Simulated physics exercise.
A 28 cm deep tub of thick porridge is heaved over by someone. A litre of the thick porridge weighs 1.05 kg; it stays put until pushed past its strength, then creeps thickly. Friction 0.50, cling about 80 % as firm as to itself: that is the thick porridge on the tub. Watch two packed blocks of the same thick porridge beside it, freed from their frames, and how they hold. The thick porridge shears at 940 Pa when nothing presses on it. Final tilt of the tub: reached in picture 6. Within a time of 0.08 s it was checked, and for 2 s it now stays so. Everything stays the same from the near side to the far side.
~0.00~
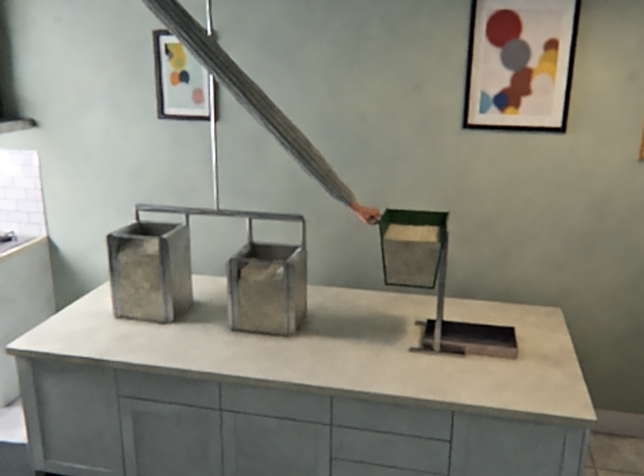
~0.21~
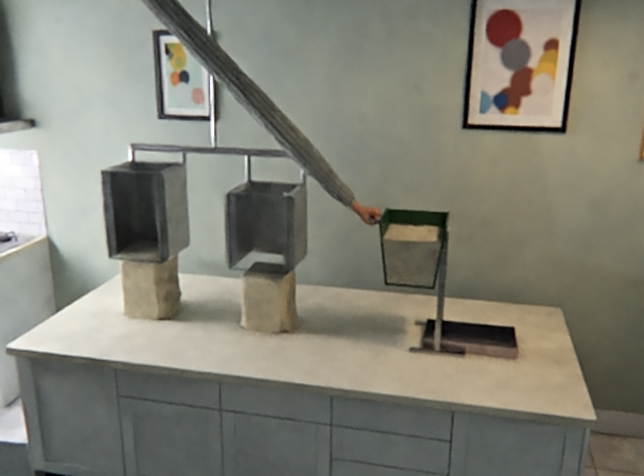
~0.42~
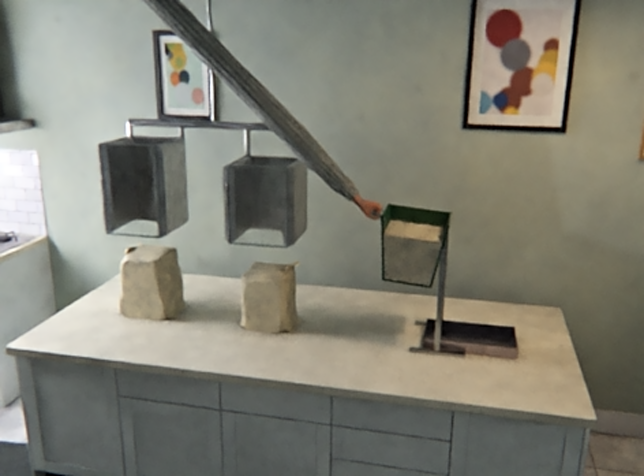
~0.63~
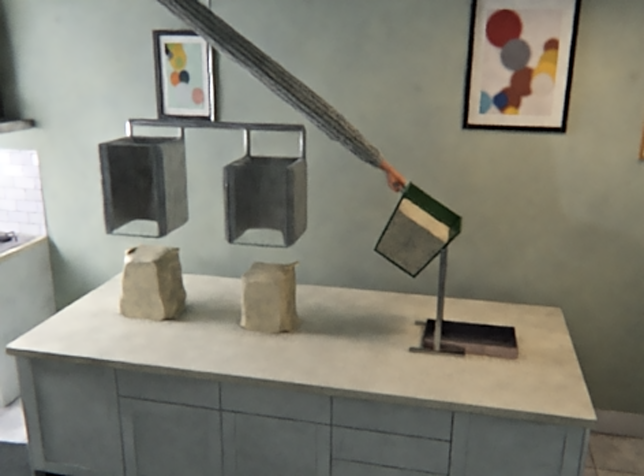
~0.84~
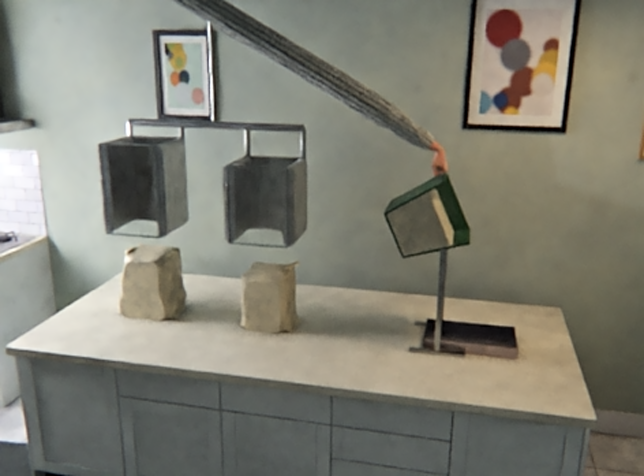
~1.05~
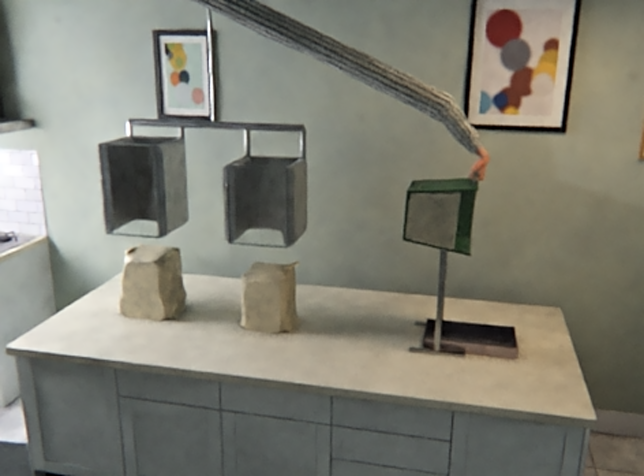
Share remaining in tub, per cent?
Approx. 100 %.
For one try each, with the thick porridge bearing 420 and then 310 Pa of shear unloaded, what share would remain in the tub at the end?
Roughly 50 % followed by roughly 40 %.
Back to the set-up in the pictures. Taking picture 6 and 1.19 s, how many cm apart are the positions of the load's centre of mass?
It has moved around 0 centimetres.
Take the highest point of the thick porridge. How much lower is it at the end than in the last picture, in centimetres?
Roughly 0 cm.
After 1.19 s, the tub is at 92 degrees and holds 100 %.
After 1.36 s, the tub is at 92 degrees and holds 100 %.
After 1.53 s, the tub is at 92 degrees and holds 100 %.
After 1.70 s, the tub is at 92 degrees and holds 100 %.
After 3.05 s, the tub is at 92 degrees and holds 100 %.
